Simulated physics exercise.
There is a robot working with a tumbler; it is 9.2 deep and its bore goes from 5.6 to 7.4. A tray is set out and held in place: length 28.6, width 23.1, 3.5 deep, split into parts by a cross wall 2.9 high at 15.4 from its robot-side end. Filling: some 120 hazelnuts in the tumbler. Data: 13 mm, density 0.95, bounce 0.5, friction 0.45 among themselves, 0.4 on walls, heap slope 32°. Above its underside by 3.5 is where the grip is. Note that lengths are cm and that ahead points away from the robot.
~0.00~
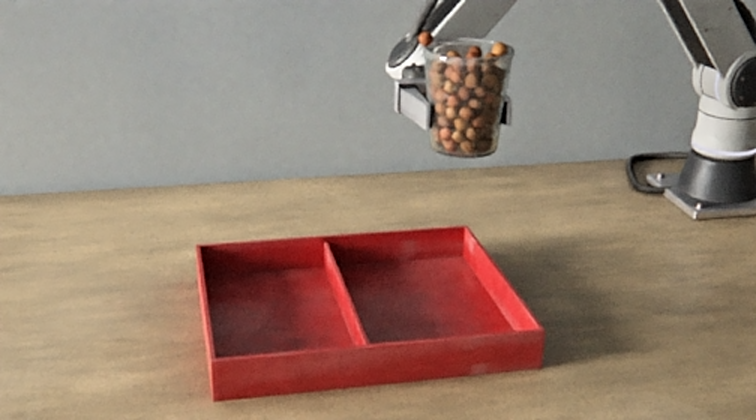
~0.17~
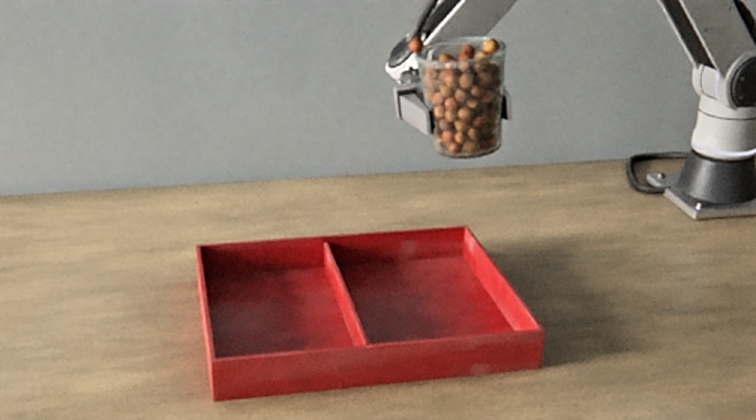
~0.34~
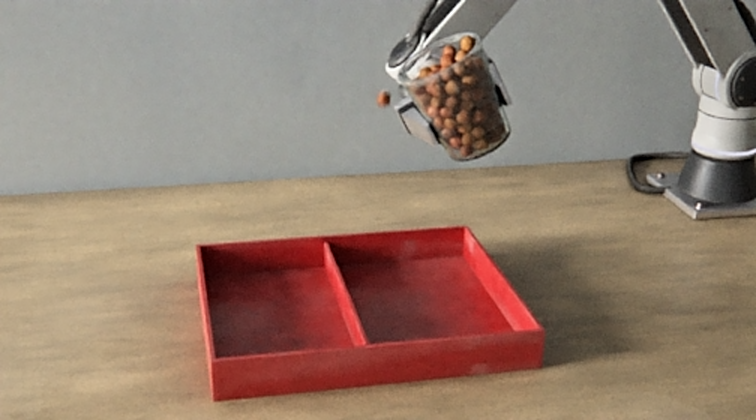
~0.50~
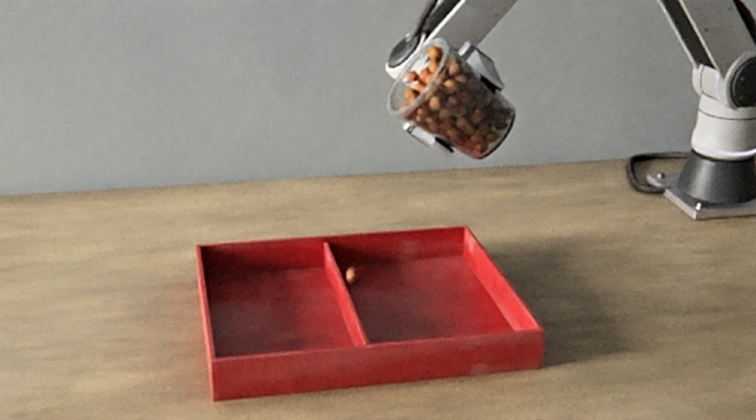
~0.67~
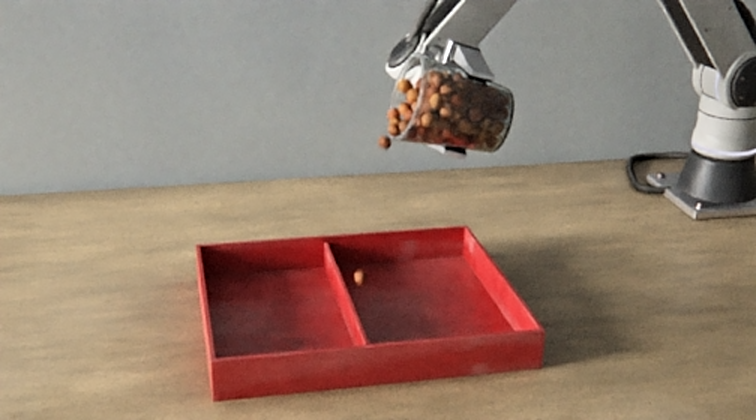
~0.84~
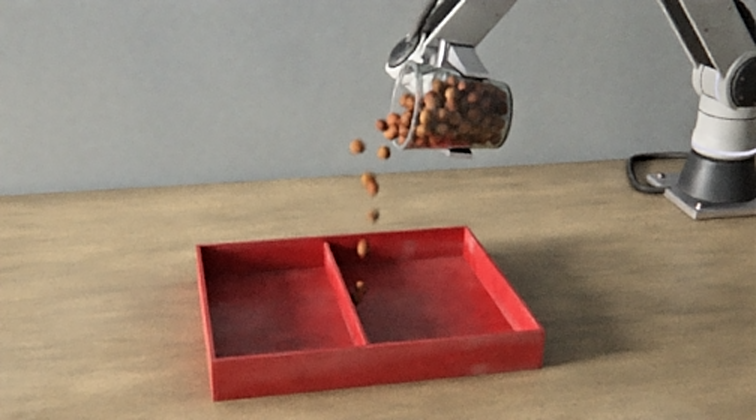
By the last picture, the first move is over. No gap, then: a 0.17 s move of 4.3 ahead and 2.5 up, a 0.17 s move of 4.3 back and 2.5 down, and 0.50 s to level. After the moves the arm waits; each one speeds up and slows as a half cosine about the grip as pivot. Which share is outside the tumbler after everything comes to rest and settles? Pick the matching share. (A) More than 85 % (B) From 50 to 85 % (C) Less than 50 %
B, from 50 to 85 %.
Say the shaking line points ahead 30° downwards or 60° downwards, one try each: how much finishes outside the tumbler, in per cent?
It comes to around 40 per cent on the first try and around 25 per cent on the second.
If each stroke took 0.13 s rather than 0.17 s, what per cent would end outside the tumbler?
I'd expect some 80 per cent.
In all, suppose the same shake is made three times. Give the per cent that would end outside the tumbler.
Near 85 per cent.
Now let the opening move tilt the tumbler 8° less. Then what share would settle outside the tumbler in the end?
It would be near 40 per cent.
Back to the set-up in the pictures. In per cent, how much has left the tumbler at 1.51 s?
Share out so far: Near 60 %.
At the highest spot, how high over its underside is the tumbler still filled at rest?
Height at rest: Approx. 5.5 cm.
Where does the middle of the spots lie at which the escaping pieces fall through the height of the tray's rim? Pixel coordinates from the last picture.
Near (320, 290).
After 1.18 s, tilted 81° forward, highest piece 21 above the table; 58 in the tumbler, 14 in the far-side part, 8 in the robot-side part, 45 in flight or on a rim.
After 1.51 s, tilted 21° forward, highest piece 25 above the table; 53 in the tumbler, 46 in the far-side part, 25 in the robot-side part, 1 in flight or on a rim.
After 1.88 s, level, highest piece 22 above the table; 53 in the tumbler, 46 in the far-side part, 26 in the robot-side part.
After 2.93 s, level, highest piece 22 above the table; 53 in the tumbler, 46 in the far-side part, 26 in the robot-side part.
In the end, 53 in the tumbler, 46 in the far-side part, 26 in the robot-side part. That is 58 % outside the tumbler.
